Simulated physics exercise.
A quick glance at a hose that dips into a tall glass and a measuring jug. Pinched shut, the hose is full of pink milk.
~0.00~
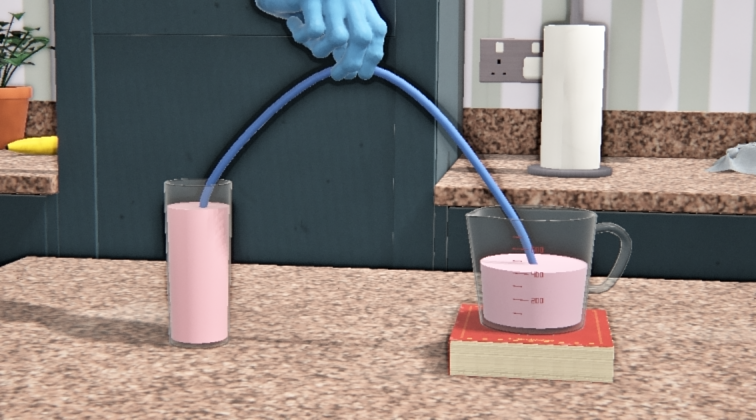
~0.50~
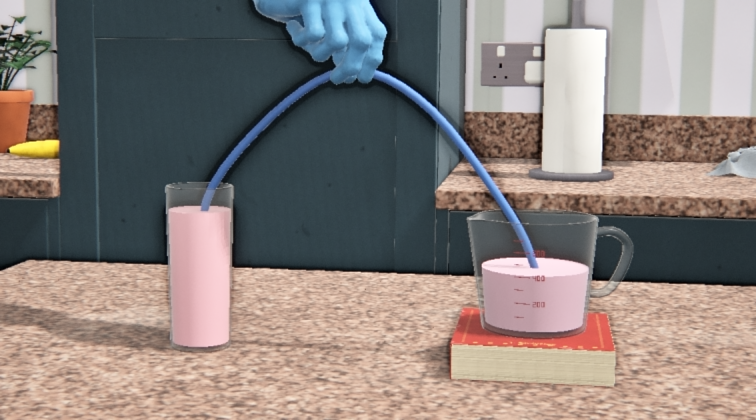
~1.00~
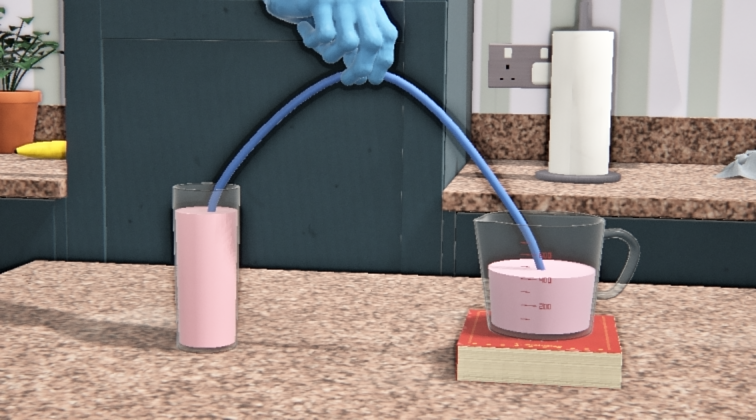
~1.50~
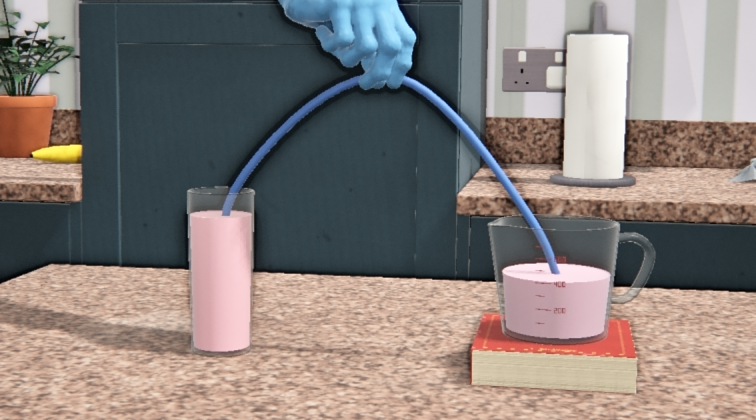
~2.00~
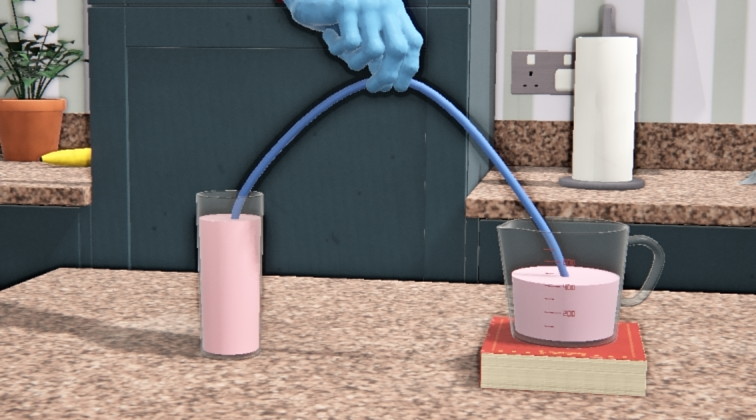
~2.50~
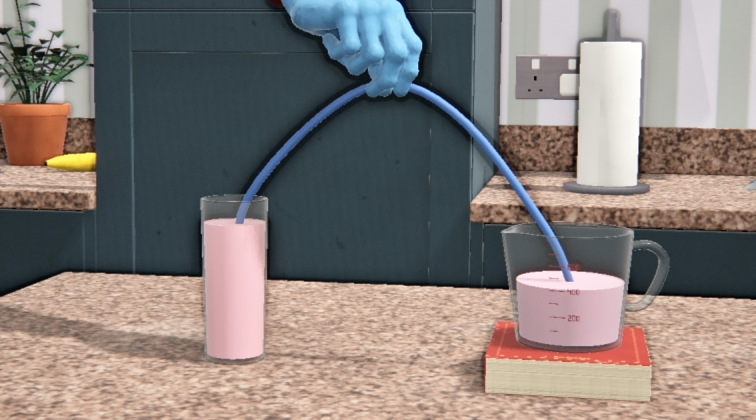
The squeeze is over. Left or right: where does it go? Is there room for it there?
It flows to the right, and the receiving one holds it all.
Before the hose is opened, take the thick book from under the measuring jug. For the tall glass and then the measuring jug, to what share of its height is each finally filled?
In the order asked, around 45 and then 70 per cent.
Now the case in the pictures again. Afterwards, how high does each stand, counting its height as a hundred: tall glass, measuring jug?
Taking them in turn, that's 60 and then 60 per cent.
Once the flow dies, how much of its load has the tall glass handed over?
Roughly 30 in a hundred.
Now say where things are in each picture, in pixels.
Fingers on the hose; tall glass (199, 260) about three quarters full, on the top itself; measuring jug (534, 265) about half full, up on the thick book, in the first frame.
Still shut; tall glass about three quarters full, surface at (200, 211); measuring jug about half full, surface at (535, 268), in the second frame.
The hose is pinched; tall glass (207, 264) about three quarters full; measuring jug (542, 270) about half full, in the third frame.
Nothing flows; tall glass about three quarters full, surface at (221, 215); measuring jug about half full, surface at (556, 273), in the fourth frame.
Fingers on the hose; tall glass (230, 271) about three quarters full, on the top itself; measuring jug (566, 277) about half full, up on the thick book, in the fifth frame.
Still shut; tall glass about three quarters full, surface at (235, 223); measuring jug about half full, surface at (570, 281), in the sixth frame.
After 8.0 s, the tall glass is about three quarters full; the measuring jug is about half full.
After 20.0 s, the tall glass is about two thirds full; the measuring jug is about two thirds full.
After 45.0 s, the tall glass is about two thirds full; the measuring jug is about two thirds full; the two surfaces are level.
